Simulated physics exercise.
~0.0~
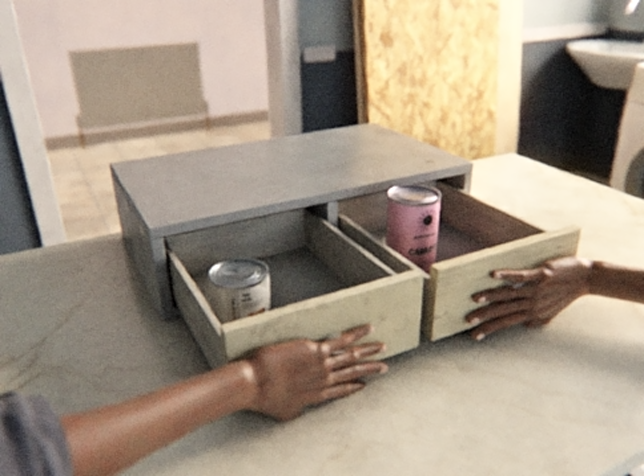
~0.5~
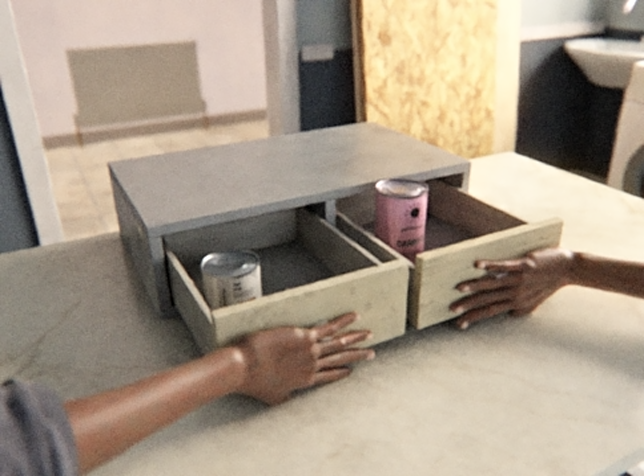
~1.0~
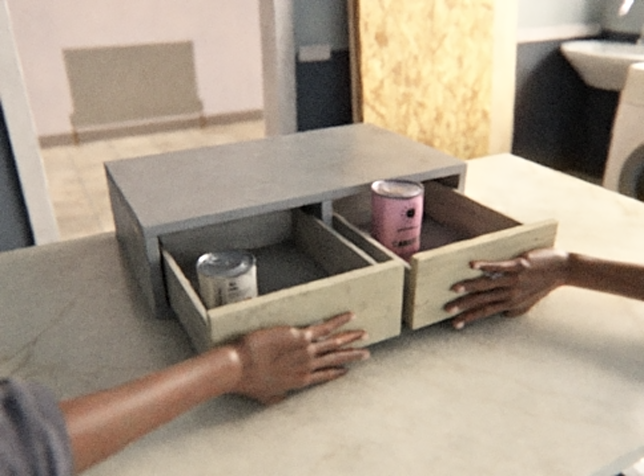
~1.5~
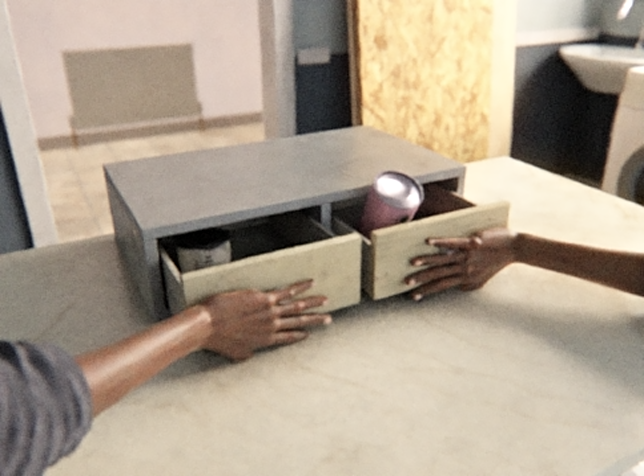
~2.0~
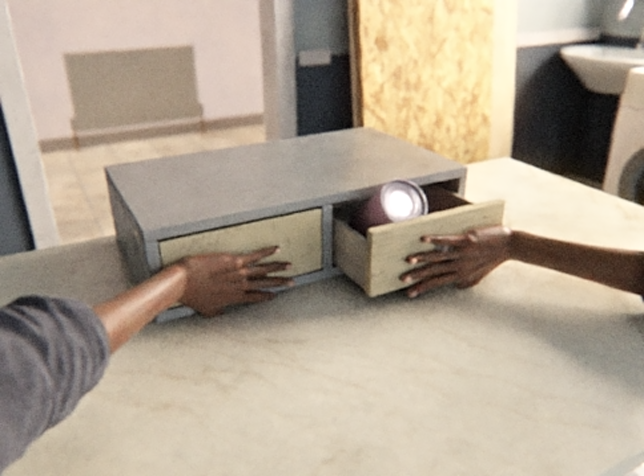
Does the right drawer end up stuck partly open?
Yes, the right drawer stops short and stays ajar with the pink can leaning inside it, while the left drawer goes all the way in.
